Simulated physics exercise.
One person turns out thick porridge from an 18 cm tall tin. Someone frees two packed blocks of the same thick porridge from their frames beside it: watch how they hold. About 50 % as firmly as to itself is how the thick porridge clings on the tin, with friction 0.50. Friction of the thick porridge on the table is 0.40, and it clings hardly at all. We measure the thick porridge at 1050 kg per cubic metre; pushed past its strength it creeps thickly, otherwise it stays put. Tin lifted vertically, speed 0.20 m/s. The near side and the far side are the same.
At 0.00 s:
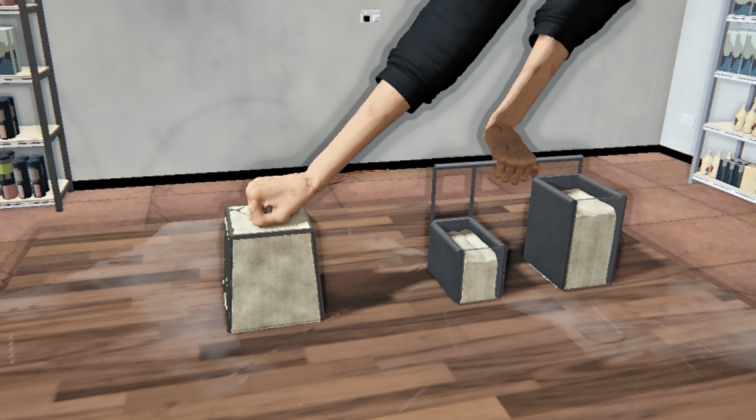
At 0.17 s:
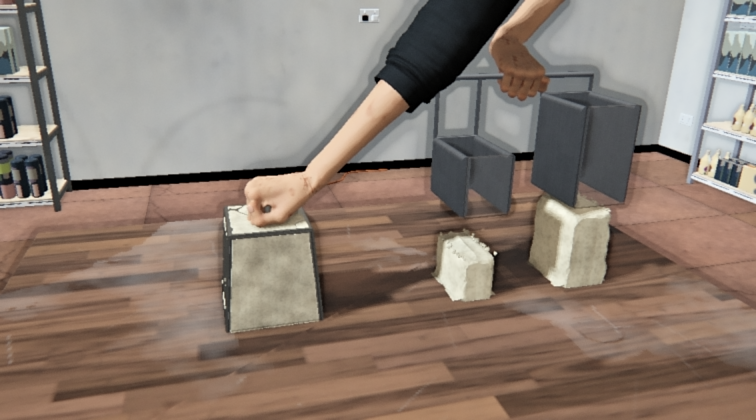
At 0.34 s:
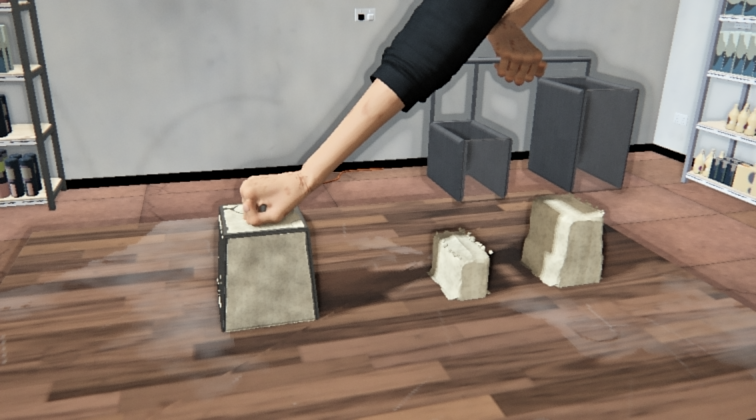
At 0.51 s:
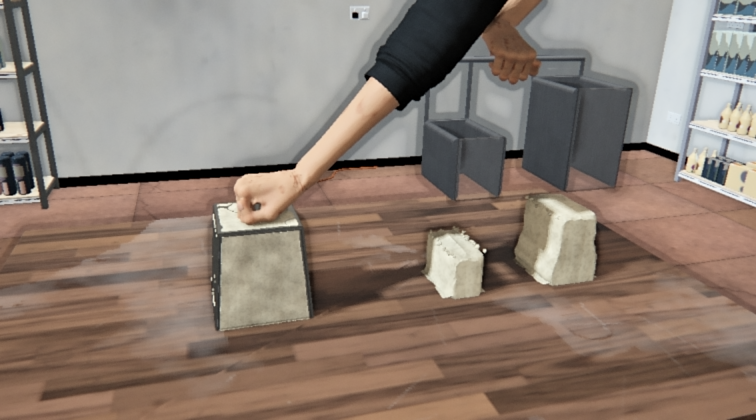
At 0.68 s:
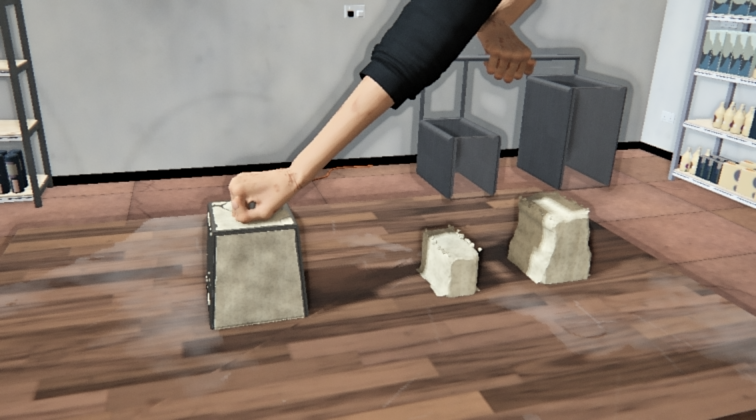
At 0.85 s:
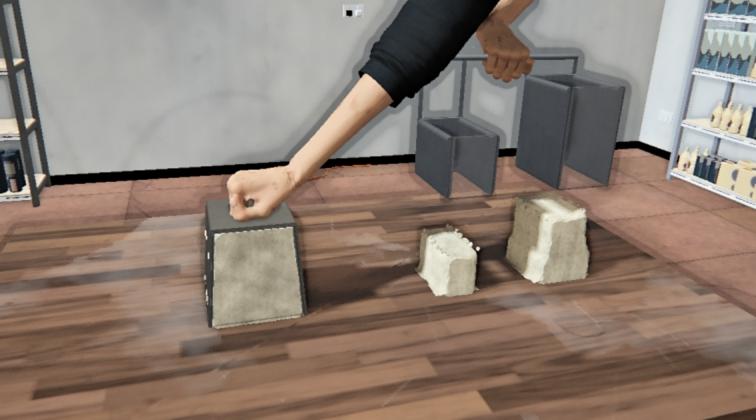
A hand lifts joined dark moulds off two pale blocks while a fist rests on a tin.
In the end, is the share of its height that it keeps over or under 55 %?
The share of its height that it keeps is over 55 %.
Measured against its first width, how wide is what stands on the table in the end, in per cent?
110 %.
By 1.25 s, the tin is up by 8.0 cm.
By 1.73 s, the tin is up by 18 cm; what stands on the table is 91 % of the tin's depth.
By 2.20 s, the tin is up by 27 cm; what stands on the table is 90 % of the tin's depth.
By 2.68 s, the tin is up by 30 cm; what stands on the table is 90 % of the tin's depth.
By 2.78 s, at the end, the tin is up by 30 cm; what stands on the table is 90 % of the tin's depth.
